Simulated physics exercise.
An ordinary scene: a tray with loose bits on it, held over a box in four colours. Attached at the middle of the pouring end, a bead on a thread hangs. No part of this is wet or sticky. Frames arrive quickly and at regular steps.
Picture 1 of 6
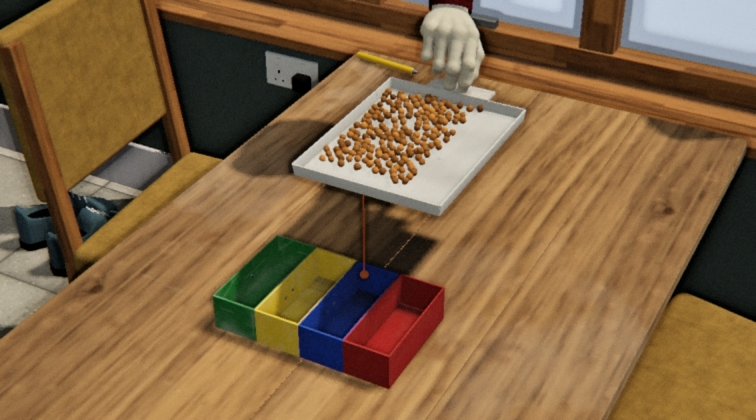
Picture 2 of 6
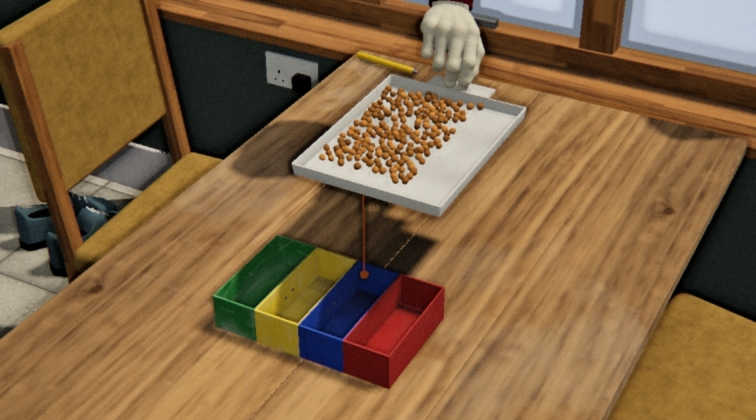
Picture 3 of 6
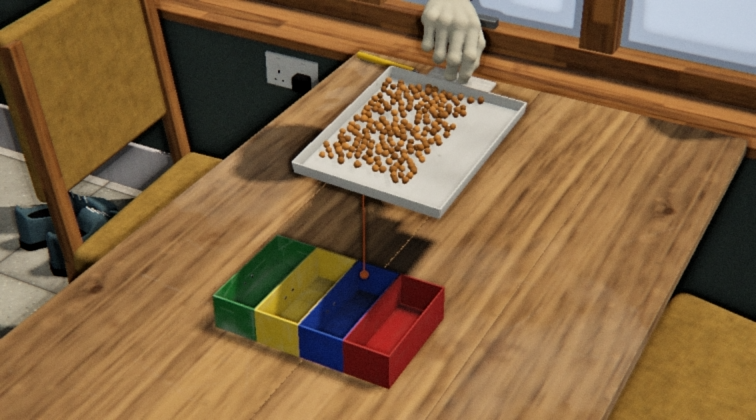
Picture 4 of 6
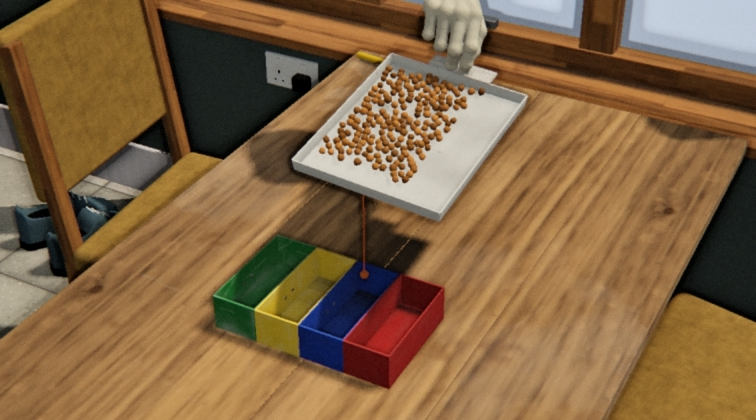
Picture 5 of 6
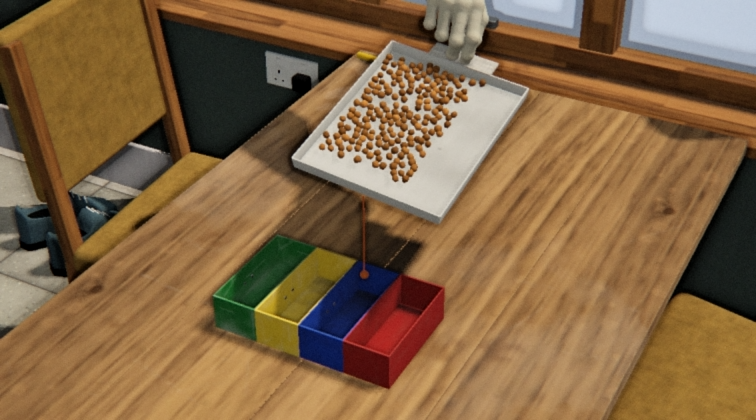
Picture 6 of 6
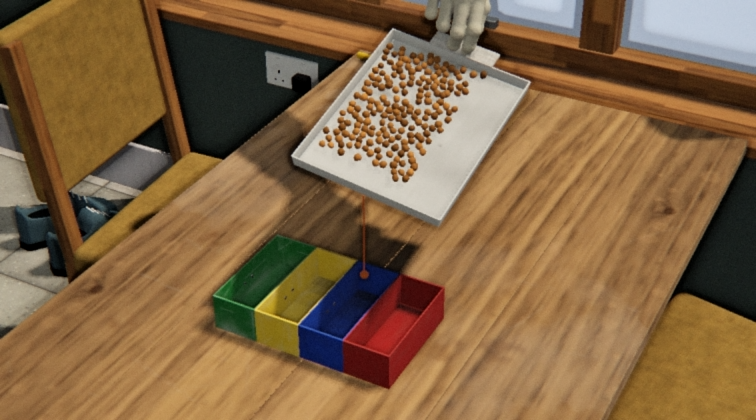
At a wooden table in a room with mustard-yellow chairs and a wall socket, the view looks down from a fixed, raised angle. A pale hand at the far end holds a white tray of small orange-brown balls above an open box with green, yellow, blue and red cells from left to right, a bead hanging on a thread between them. The tray's far end rises steadily and its near edge slants lower at the right corner, while the balls stay bunched toward the left.
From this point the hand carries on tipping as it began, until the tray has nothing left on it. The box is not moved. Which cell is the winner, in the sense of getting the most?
Winner: Red.
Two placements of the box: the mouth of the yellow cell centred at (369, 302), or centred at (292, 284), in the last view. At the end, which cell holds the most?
First try: The blue one. Second try: The red one.
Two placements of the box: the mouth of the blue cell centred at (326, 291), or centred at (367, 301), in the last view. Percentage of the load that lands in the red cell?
Trial 1 around 20 percent, trial 2 around 70 percent.
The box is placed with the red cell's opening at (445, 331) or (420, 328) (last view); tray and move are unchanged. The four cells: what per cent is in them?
You'd get 100 per cent first and 90 per cent second.
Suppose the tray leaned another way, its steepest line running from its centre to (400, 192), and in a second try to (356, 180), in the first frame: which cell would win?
First: That red cell. Second: The cell in yellow.
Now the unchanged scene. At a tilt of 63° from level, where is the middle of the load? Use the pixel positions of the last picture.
Near (421, 187).
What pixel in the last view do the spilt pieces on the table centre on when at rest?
Close to (456, 357).
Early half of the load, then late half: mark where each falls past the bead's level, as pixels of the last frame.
First near (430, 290), later near (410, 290).
Soon, tray tipped steeply; most on the tray; a stray few in the red cell; a small part falling or outside the box.
A while on, tray tipped past a quarter turn; most on the tray; a small part in the red cell; about a quarter falling or outside the box.
Towards the end, tray tipped past a quarter turn; about two thirds in the red cell; a small part in the blue cell; about a third falling or outside the box.
Finally, tray tipped past a quarter turn; about two thirds in the red cell; a small part in the blue cell; none in the yellow cell; none in the green cell; about a third outside the box.
